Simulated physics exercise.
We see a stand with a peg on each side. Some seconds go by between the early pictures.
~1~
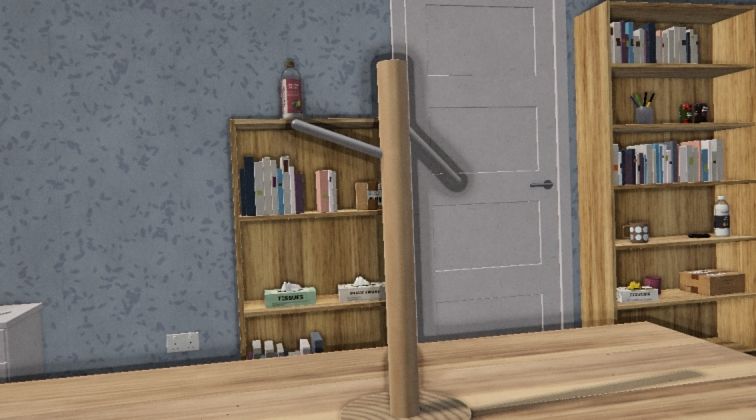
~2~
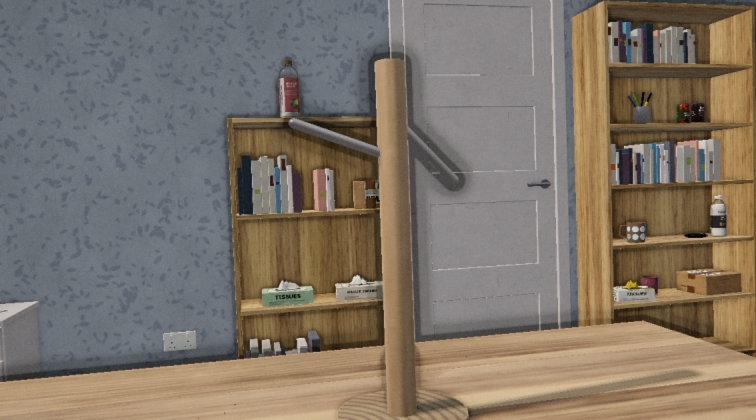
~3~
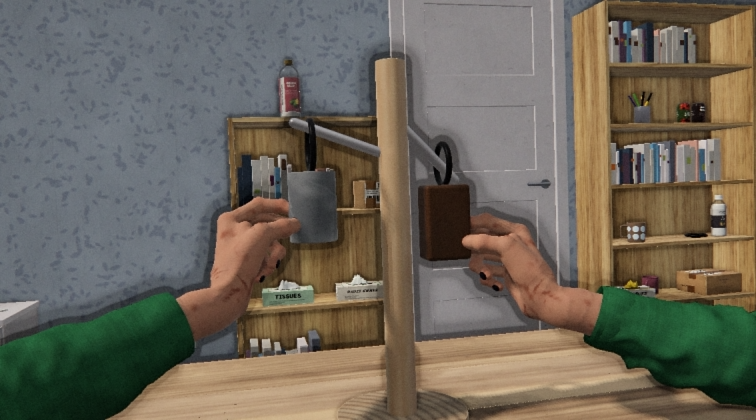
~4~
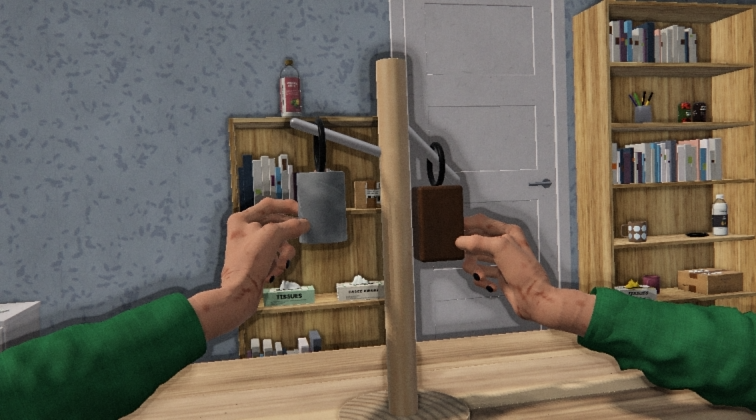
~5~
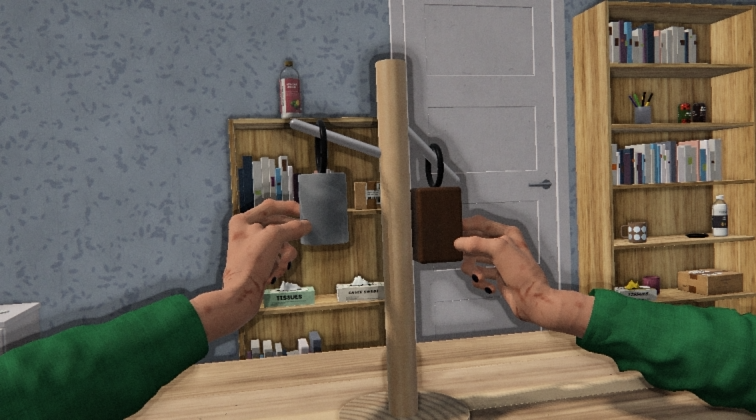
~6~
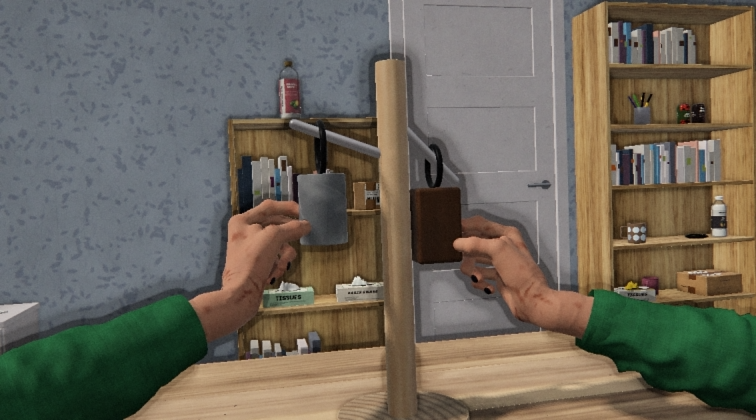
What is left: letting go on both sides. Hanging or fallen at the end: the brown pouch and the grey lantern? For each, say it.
In order: The brown pouch is going to lose its grip, the grey lantern is going to keep its grip.
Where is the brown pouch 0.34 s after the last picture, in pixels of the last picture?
About (514, 379).
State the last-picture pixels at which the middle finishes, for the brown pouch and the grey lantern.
The first ends near (519, 387), the second near (357, 196).
Then, 0.14 s after the last picture, brown pouch tipped 19° from how it was near (451, 233); grey lantern tipped 14° from how it was near (333, 189).
Then, 0.24 s after the last picture, brown pouch falling near (483, 332); grey lantern tipped 5° from how it was near (345, 192).
Then, 0.34 s after the last picture, brown pouch down below near (514, 379); grey lantern tipped 10° from how it was near (354, 195).
At rest, the brown pouch drops to the table, near (518, 387); the grey lantern remains hooked, near (356, 195).
